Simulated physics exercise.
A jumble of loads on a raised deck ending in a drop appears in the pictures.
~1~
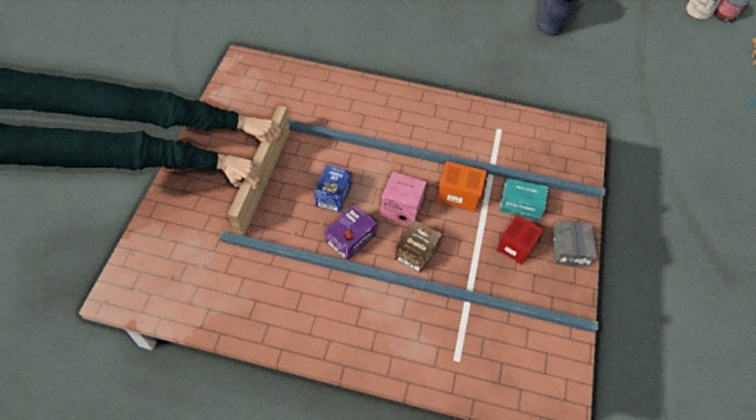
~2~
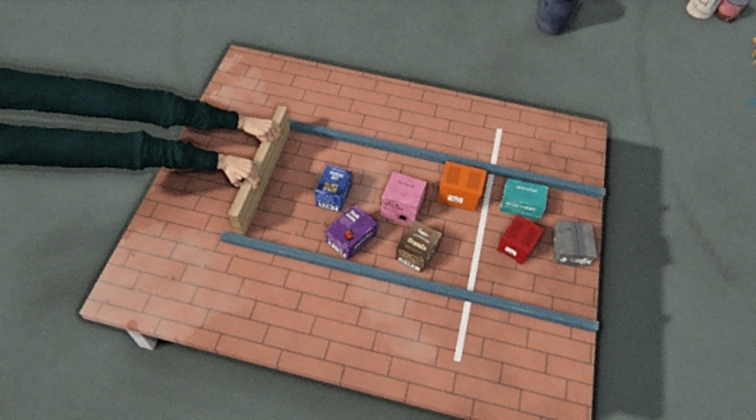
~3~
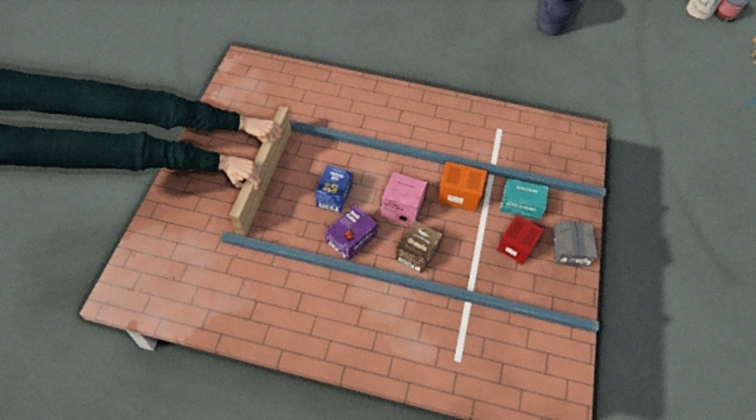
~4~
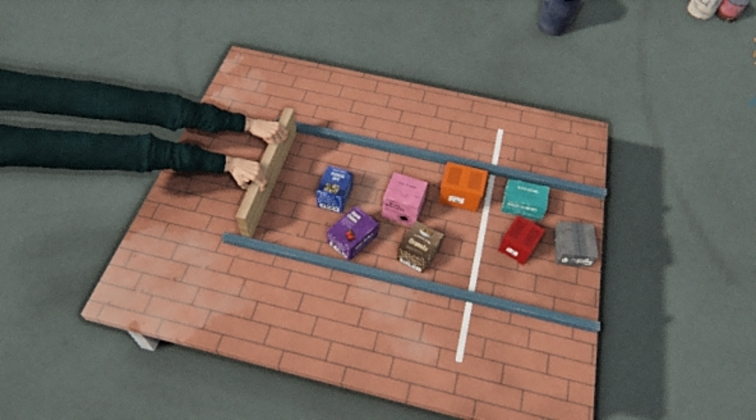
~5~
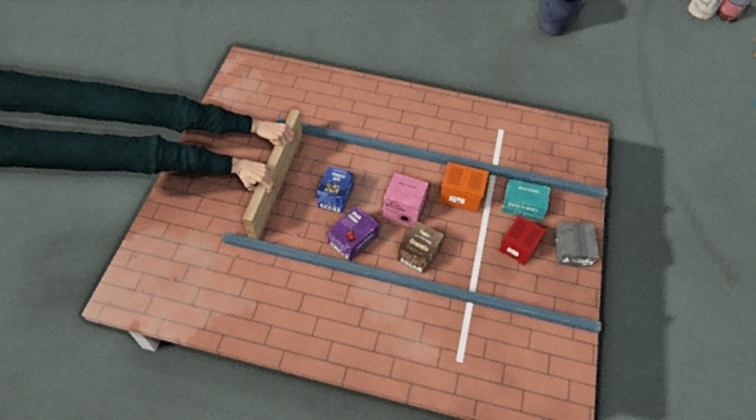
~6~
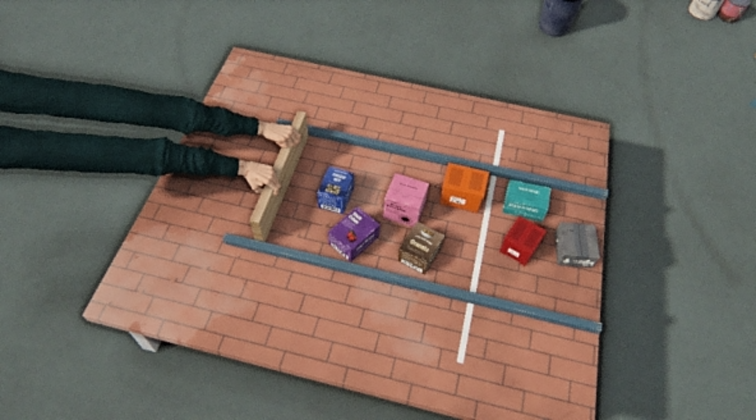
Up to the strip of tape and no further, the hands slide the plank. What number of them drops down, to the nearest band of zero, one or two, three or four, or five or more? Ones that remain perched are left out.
You'd find the ones that came down come in at none here.
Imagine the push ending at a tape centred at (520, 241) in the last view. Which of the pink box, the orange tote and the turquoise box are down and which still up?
The pink box keeps its place; the orange tote keeps its place; and the turquoise box keeps its place.
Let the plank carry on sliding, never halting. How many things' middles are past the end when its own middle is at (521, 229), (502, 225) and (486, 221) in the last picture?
It comes out as 1, then 1, then 0.
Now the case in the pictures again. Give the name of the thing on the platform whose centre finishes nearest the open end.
The grey parcel winds up nearest.
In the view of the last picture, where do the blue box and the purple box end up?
Going in order: First (499, 227), then (495, 262).
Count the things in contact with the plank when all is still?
Number: 3.
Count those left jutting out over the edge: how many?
Answer: 1.
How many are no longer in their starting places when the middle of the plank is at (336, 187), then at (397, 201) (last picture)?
At that stage 1; at the next, 5.
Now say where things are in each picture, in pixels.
The first frame shows grey parcel (573, 244); red tote (519, 240); turquoise box (523, 199); plank (262, 169); tape (481, 231).
The second frame shows red tote (520, 240); blue box (334, 189).
The third frame shows turquoise box (524, 200); orange tote (461, 188).
The fourth frame shows grey parcel (575, 244); brown box (420, 247).
The fifth frame shows red tote (522, 241); purple box (354, 234).
The sixth frame shows grey parcel (576, 245); red tote (522, 241); turquoise box (526, 201); plank (282, 175); tape (484, 232).
Soon after, none off yet; grey parcel at rest near (576, 245); red tote at rest near (522, 241); turquoise box at rest near (526, 201).
Then, none off yet; grey parcel at rest near (576, 245); red tote at rest near (524, 242); turquoise box moved a little near (542, 199).
At rest, the number that fall off is zero.
